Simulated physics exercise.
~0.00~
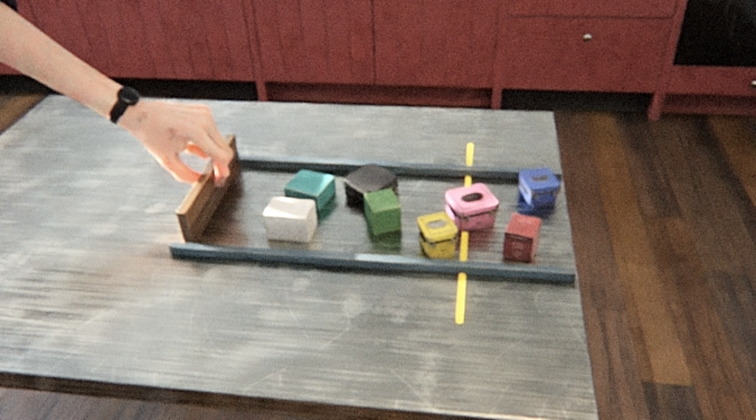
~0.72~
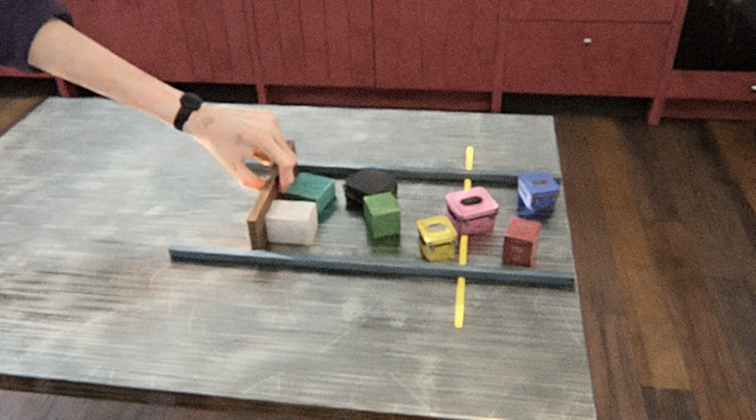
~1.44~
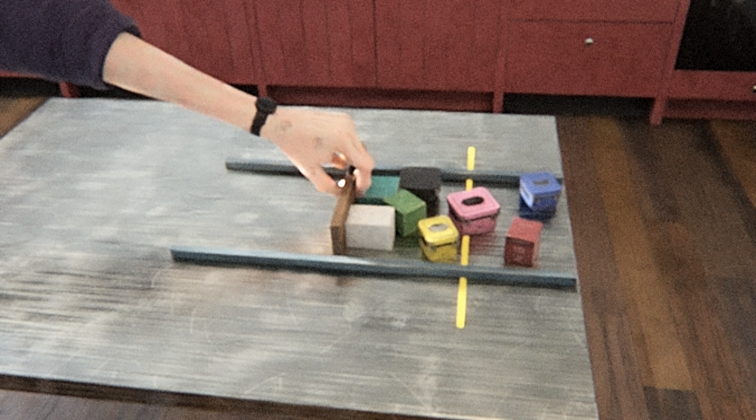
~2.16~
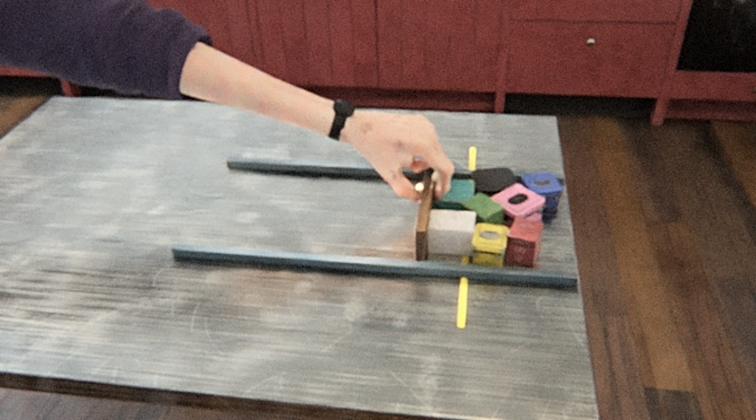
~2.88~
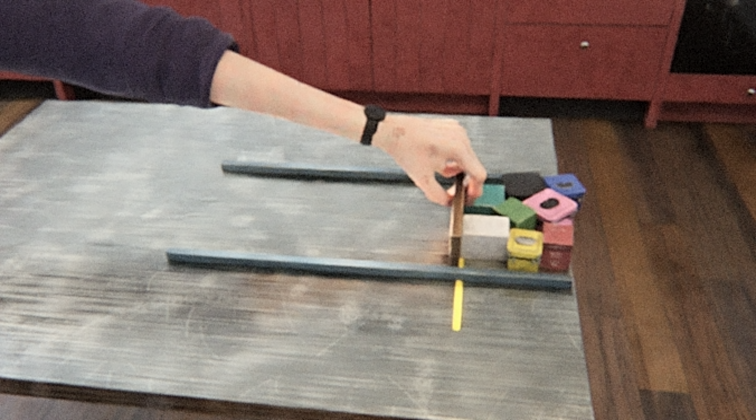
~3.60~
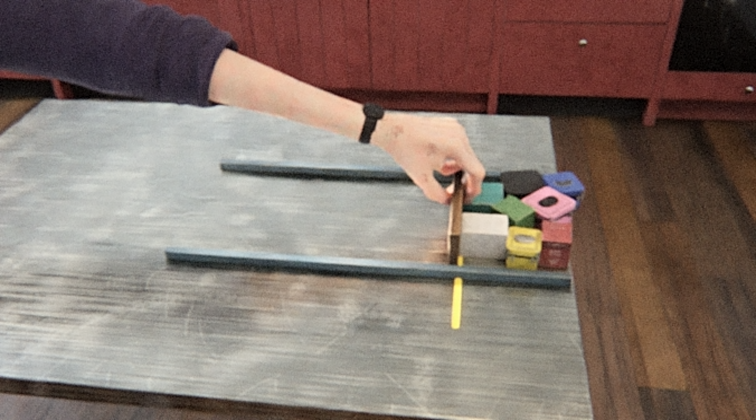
On a grey tabletop, a hand sweeps small blocks and cases right with a board, and none fall.
